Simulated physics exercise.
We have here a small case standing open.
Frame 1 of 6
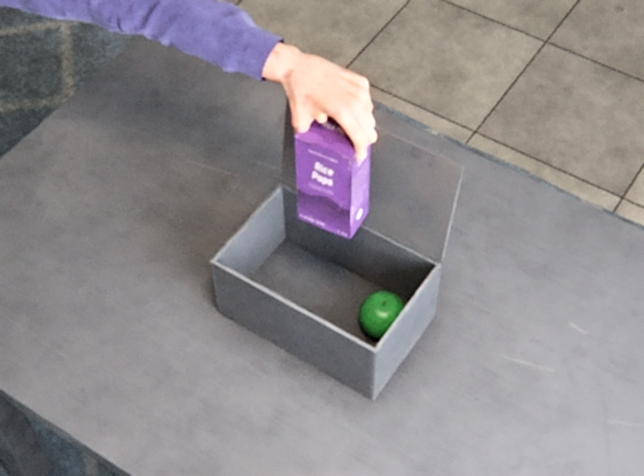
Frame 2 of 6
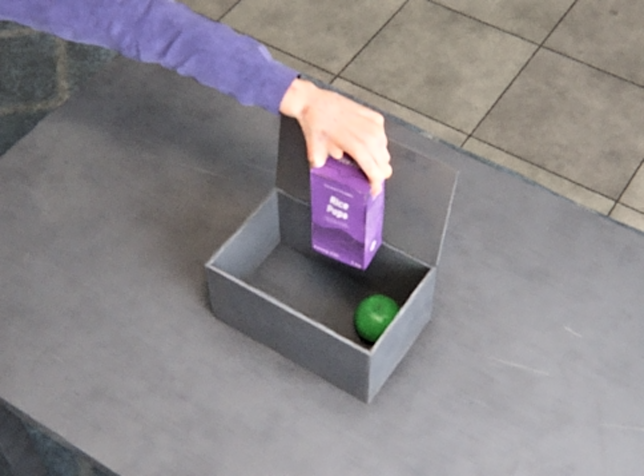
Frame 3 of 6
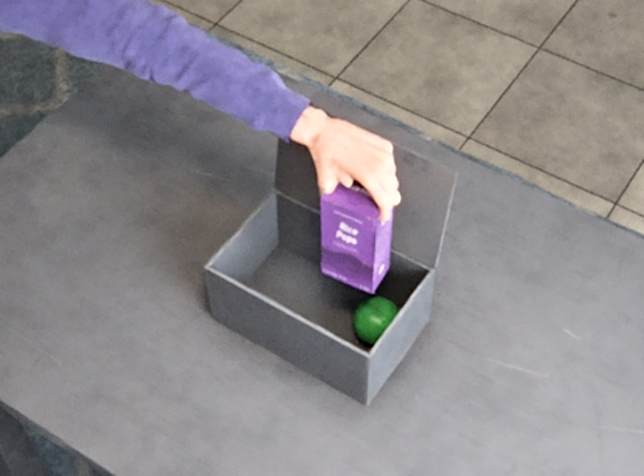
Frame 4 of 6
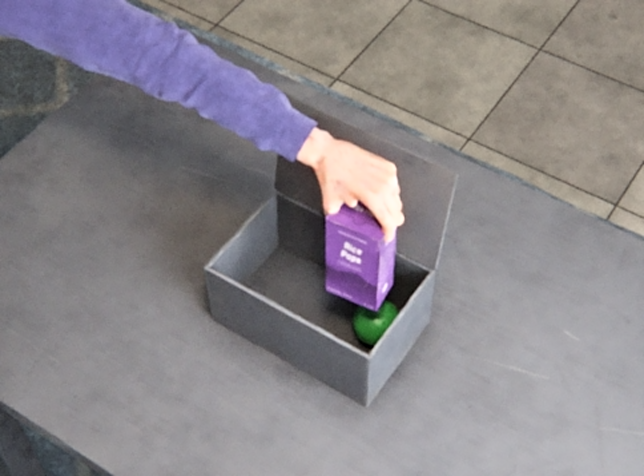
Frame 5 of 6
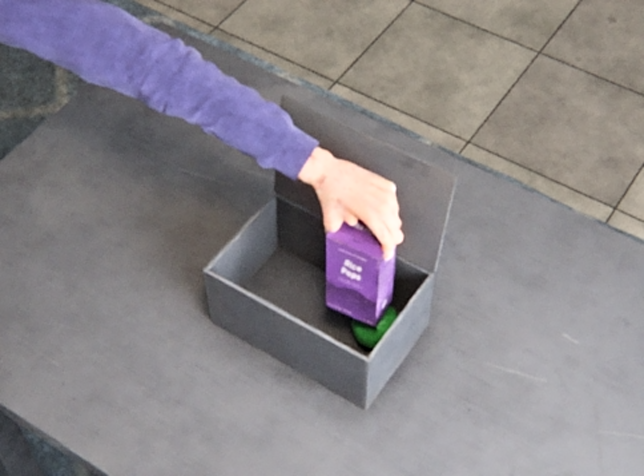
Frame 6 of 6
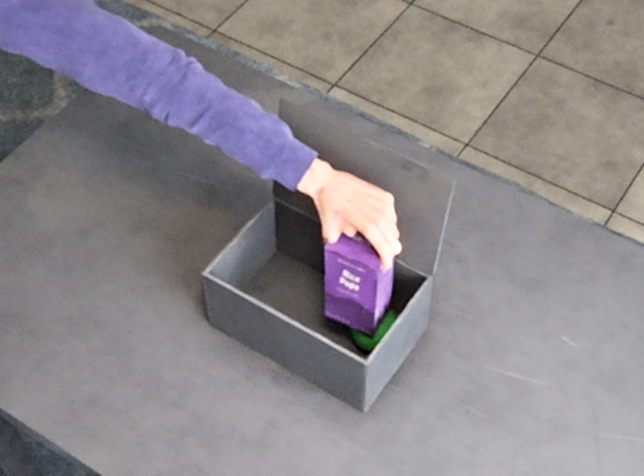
A hand in a purple sleeve reaches in from the upper left over a dark grey table, seen from above at an angle, with pale floor tiles beyond. It grips a purple carton with white lettering above a small open grey case, its lid raised at the back and a green ball in its right corner. The hand lowers the carton rightward and down into the case, partly hiding the ball, and still holds it while the view shifts barely.
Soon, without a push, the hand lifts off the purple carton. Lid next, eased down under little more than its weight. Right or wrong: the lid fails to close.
Wrong, it closes.
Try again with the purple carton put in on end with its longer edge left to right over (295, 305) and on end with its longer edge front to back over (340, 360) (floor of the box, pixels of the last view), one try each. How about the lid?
Packed the first way the lid is left gaping; packed the second way it lowers fully.
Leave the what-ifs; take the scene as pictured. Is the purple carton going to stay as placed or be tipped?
By the end the purple carton has leaned over.
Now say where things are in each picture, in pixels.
The first frame shows on its way; purple carton (333, 177).
The second frame shows on its way; purple carton (348, 210).
The third frame shows on its way; purple carton (356, 234).
The fourth frame shows on its way; purple carton (361, 254).
The fifth frame shows on its way; purple carton (360, 270).
The sixth frame shows put in, still held; purple carton (359, 280).
Then, 0.40 s past the last view, purple carton rocked 67° from its first pose near (314, 301); green apple displaced a little.
Then, 1.10 s past the last view, lid starting down; purple carton on its side near (298, 288); green apple displaced a little.
Then, 1.70 s past the last view, lid 54° above the rim; purple carton on its side near (298, 288); green apple displaced a little.
Then, 2.20 s past the last view, lid 18° above the rim; purple carton on its side near (298, 288); green apple displaced a little.
Finally, lid shut; down or leaning hard in the box, purple carton; green apple still in place. Final places as the last picture's camera would see them, purple carton near (298, 288).
